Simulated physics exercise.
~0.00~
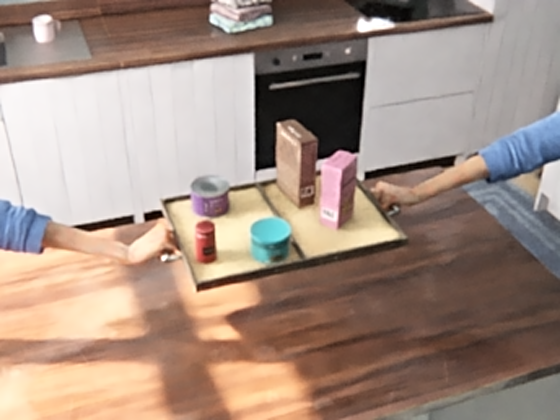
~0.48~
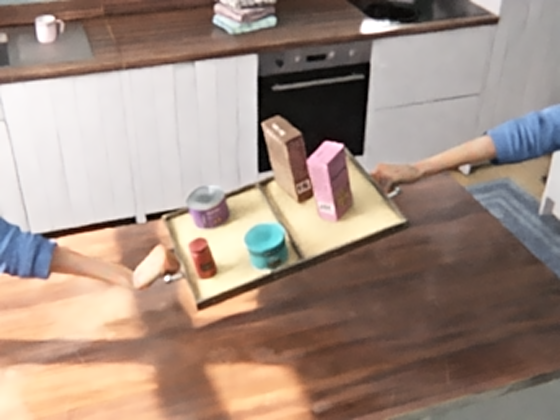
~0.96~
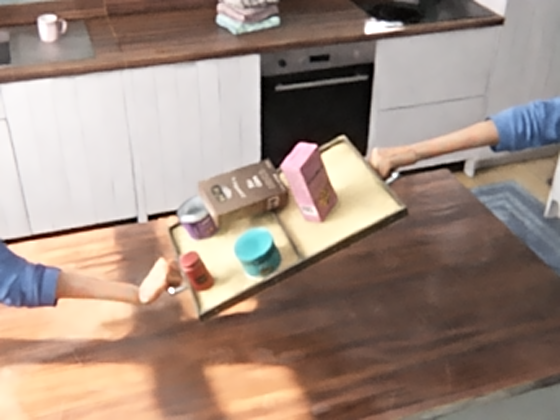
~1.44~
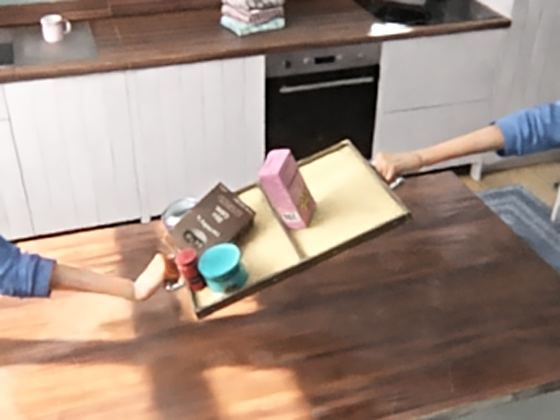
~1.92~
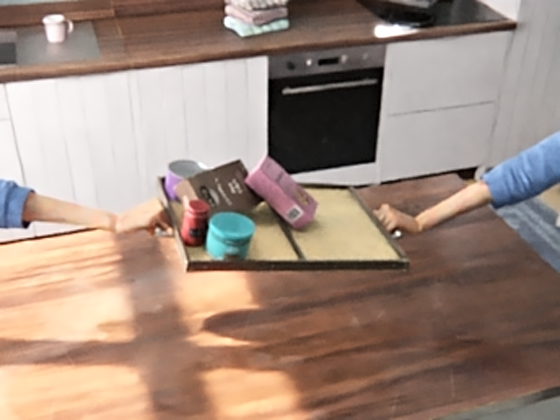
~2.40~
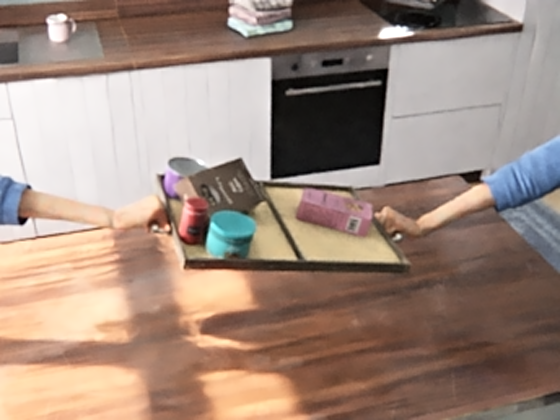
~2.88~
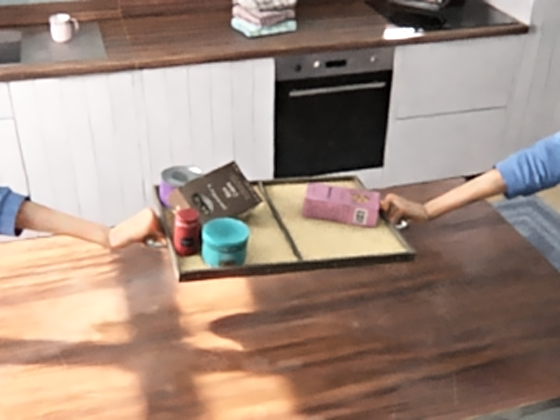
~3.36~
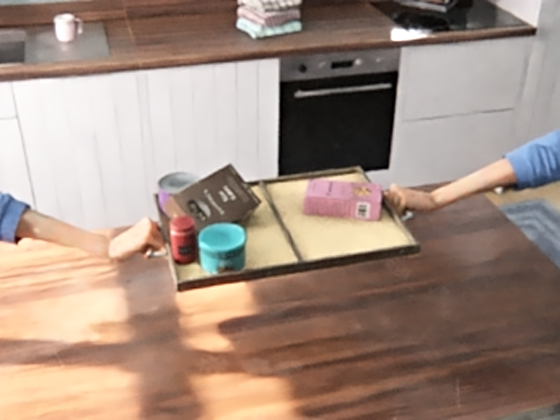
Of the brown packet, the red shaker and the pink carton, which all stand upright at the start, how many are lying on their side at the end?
Two of them are lying on their side at the end, the brown packet and the pink carton.
